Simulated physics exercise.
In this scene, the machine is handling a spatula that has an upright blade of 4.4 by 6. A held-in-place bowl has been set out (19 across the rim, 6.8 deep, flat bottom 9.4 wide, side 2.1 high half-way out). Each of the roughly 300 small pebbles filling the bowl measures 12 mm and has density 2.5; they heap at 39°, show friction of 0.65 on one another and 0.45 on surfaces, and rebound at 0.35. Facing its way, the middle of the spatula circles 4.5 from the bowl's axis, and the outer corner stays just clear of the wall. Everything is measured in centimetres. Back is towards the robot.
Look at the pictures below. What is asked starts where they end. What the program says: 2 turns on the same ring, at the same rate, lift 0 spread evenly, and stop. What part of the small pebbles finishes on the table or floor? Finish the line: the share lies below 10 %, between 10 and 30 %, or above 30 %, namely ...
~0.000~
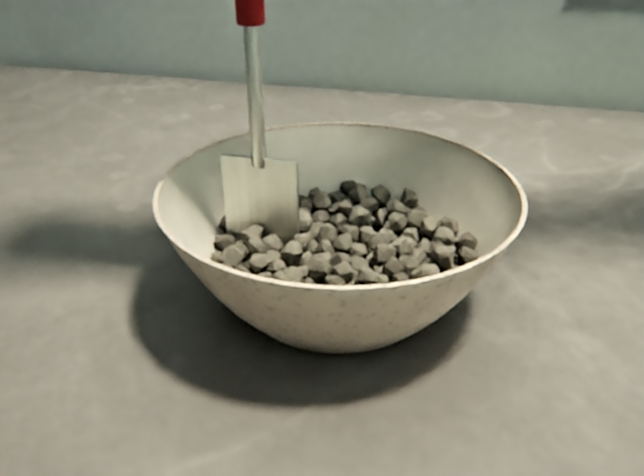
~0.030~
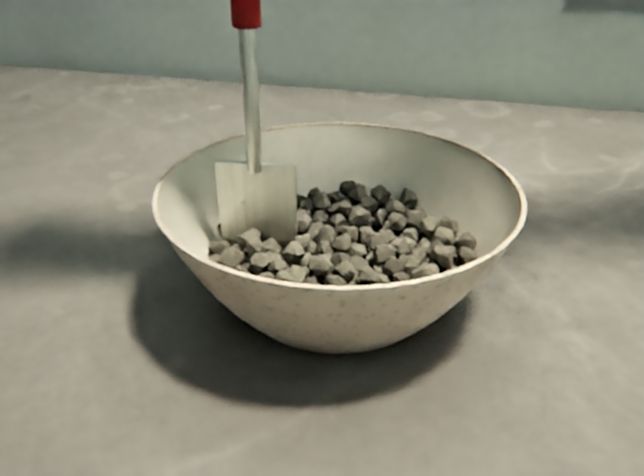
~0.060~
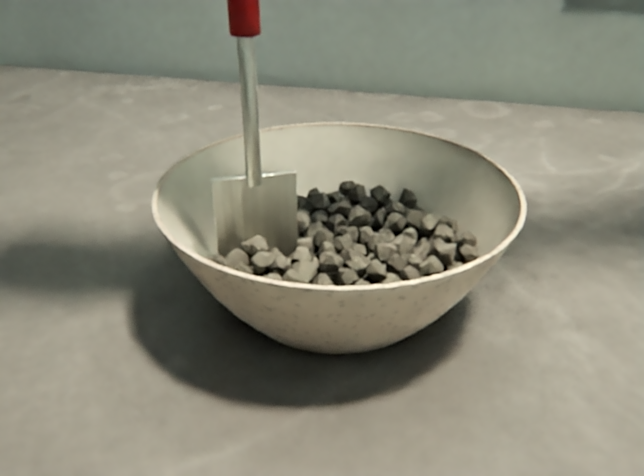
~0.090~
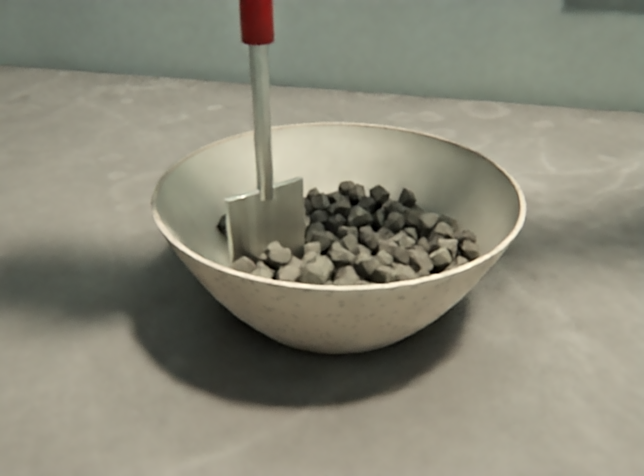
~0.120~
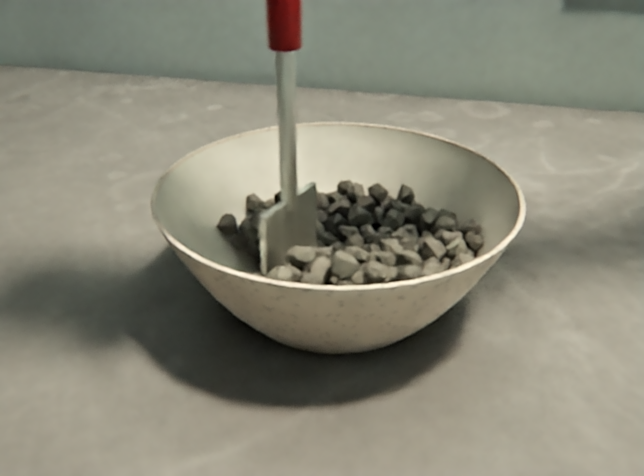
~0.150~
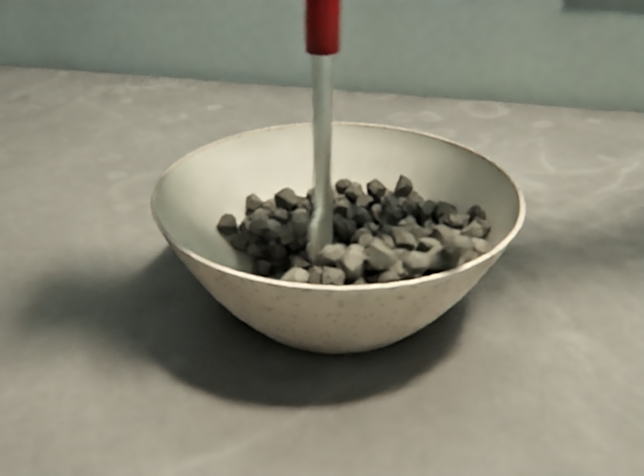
... above 30 %.
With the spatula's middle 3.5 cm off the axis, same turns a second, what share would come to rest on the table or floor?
In that case some 25 %.
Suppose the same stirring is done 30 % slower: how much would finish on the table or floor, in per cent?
My guess is about 25 per cent.
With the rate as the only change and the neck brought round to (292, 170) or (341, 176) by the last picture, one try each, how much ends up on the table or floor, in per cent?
Some 25 and 45 %.
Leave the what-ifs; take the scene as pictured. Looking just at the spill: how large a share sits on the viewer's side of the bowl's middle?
About 40 per cent.
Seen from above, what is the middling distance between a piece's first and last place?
Something like 11 centimetres, give or take.
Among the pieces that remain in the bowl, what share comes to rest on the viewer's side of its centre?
Roughly 60 per cent.
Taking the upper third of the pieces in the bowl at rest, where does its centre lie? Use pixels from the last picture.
(235, 264).
After 0.49 s, 338° round, highest piece 10 above the table; 243 in the bowl, 40 on the table or floor, 14 in flight or on the tool.
After 0.83 s, 223° round, highest piece 8 above the table; 196 in the bowl, 91 on the table or floor, 10 in flight or on the tool.
After 1.20 s, 0° round, highest piece 6 above the table; 178 in the bowl, 119 on the table or floor.
After 1.90 s, 0° round, highest piece 6 above the table; 178 in the bowl, 119 on the table or floor.
At rest, 178 in the bowl, 119 on the table or floor. That is 40 % on the table or floor.
